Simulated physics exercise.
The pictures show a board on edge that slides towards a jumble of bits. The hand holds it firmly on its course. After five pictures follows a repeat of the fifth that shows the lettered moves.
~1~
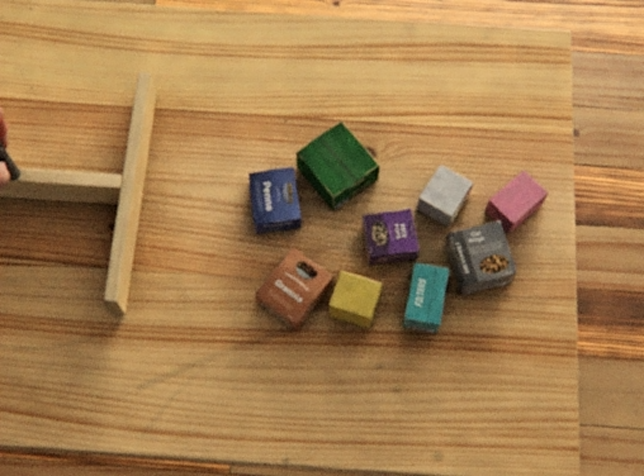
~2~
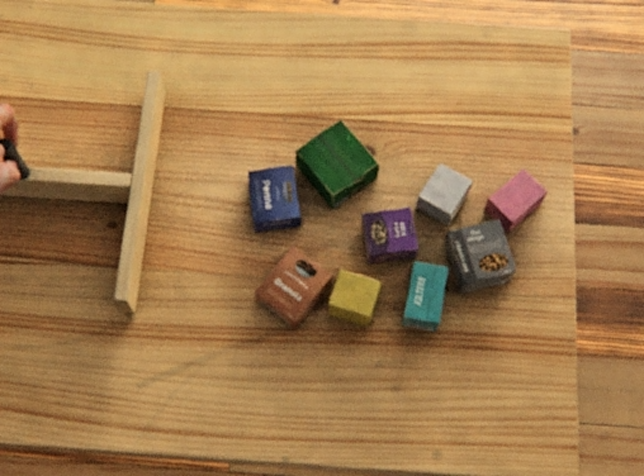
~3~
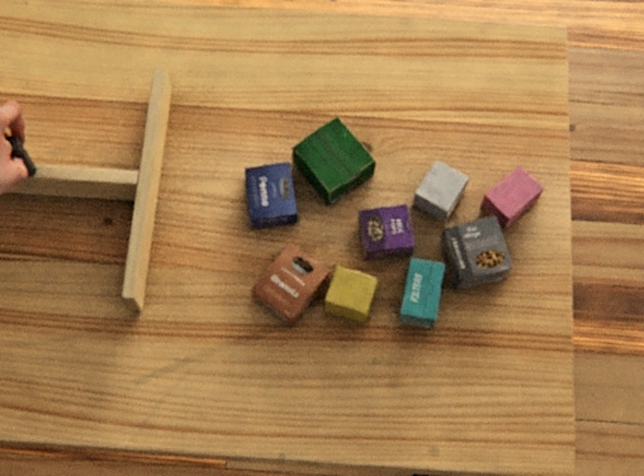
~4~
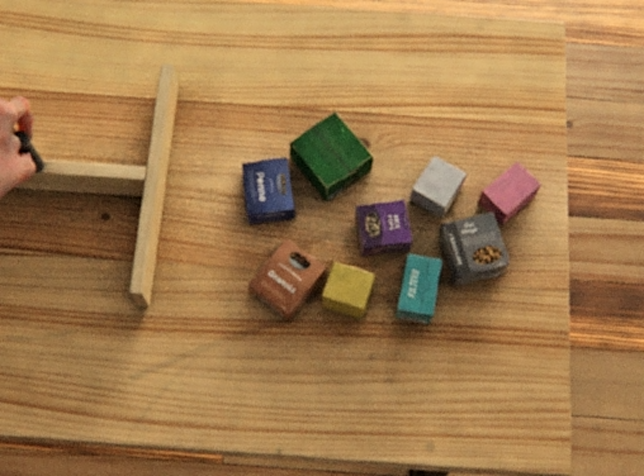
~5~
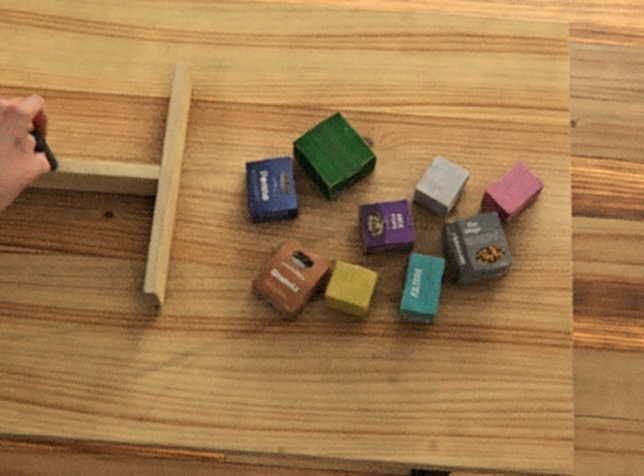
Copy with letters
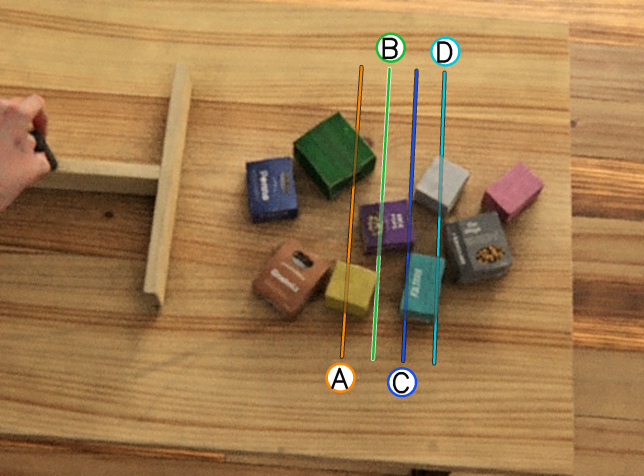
A wooden board on edge, joined to a bar, slides slowly right across a wood-grain tabletop seen from above, pushed by a hand at the left that grips a dark handle. On the right sit nine small blocks and boxes: blue and green at upper left, purple central, pale grey, pink and dark grey rightward, orange-brown, yellow and turquoise below. They stay put as the gap narrows, while the camera wavers very slightly.
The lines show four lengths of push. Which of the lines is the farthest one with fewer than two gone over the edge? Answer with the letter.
D.
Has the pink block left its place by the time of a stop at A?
By then, no.
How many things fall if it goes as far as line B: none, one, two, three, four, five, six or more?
In all, none.
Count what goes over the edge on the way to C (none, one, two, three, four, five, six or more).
By then, none.
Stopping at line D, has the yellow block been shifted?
Yes.
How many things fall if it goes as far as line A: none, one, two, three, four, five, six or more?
By then, none.
On the marked copy, A at (352, 204); B at (382, 206); C at (410, 208); D at (440, 210).
Taking D. A third of the way, board (264, 180); orange packet (302, 276); green box (346, 153).
Two thirds of the way, board (362, 187); grey box (506, 248); turquoise box (477, 299).
When it is over, board (439, 192); grey box (572, 251); pink block (556, 197); none fallen.
As for the rest, A is within the limit but short; B is within the limit but short; C is within the limit but short.
